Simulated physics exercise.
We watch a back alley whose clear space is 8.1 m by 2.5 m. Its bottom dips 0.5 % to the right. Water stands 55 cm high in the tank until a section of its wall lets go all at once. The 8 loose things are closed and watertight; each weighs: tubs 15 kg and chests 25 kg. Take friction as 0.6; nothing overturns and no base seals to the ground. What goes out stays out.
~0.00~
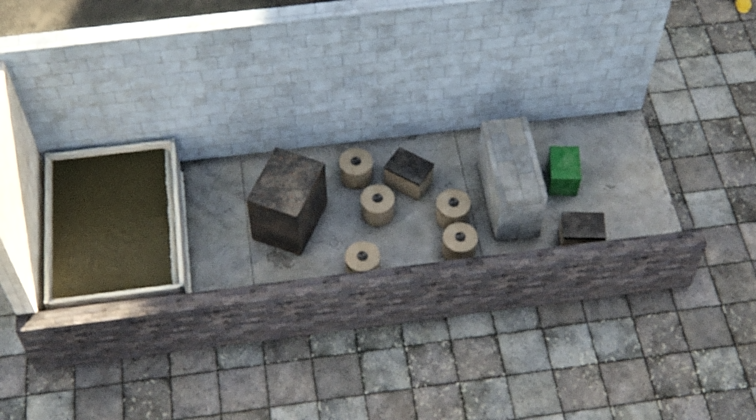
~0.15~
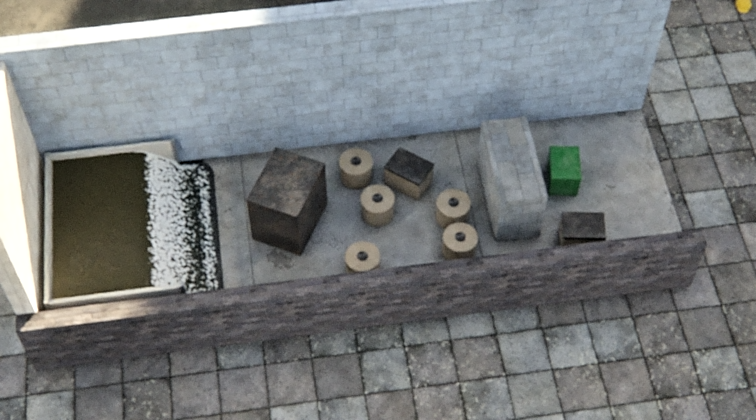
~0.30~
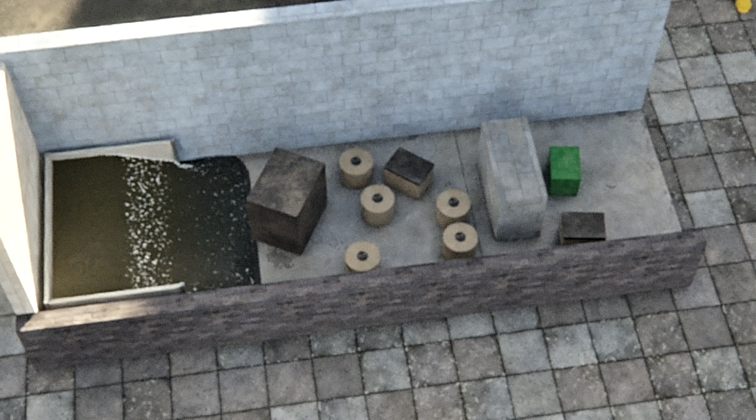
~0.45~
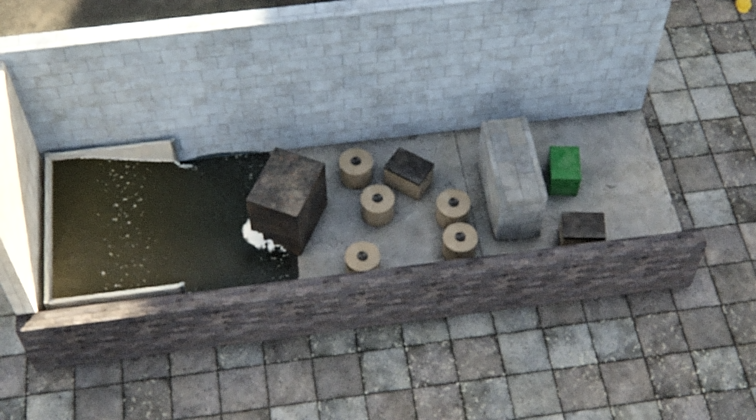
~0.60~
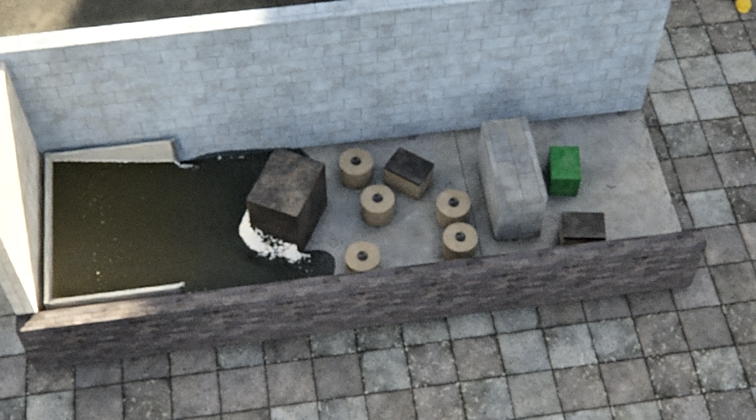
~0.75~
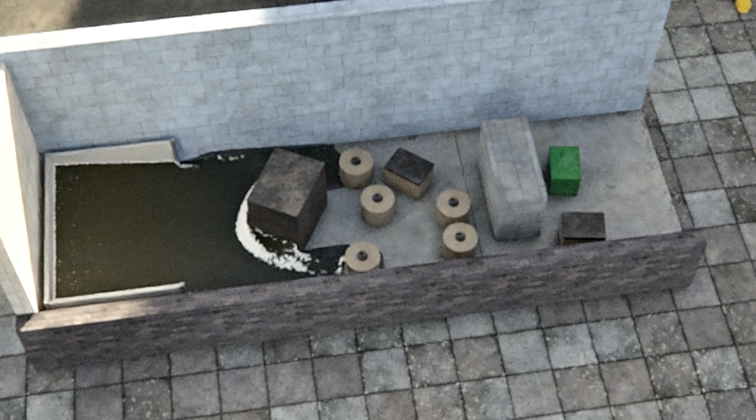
In a back alley, dark water spreads rightward from a basin and surrounds a dark block.
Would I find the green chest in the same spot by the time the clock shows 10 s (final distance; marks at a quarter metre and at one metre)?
The green chest barely shifts.
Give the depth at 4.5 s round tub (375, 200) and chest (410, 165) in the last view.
About 12 and 7 cm.
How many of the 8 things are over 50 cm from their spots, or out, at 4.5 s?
I count 5.
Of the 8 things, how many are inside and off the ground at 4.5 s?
At that moment 5.
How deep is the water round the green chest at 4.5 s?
About 5 cm.
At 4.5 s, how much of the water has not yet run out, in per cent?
About 84 per cent.
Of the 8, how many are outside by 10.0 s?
0 of them.
After 2.0 s the green chest is near (565, 162), 0.0 m from its start, aground; 0 of 8 are out; 1 afloat.
After 4.5 s the green chest is near (565, 162), 0.0 m from its start, aground; 0 of 8 are out; 5 afloat.
After 7.0 s the green chest is near (565, 162), 0.0 m from its start, aground; 0 of 8 are out; 1 afloat.
After 10.0 s the green chest is near (565, 162), 0.0 m from its start, aground; 0 of 8 are out; 2 afloat.
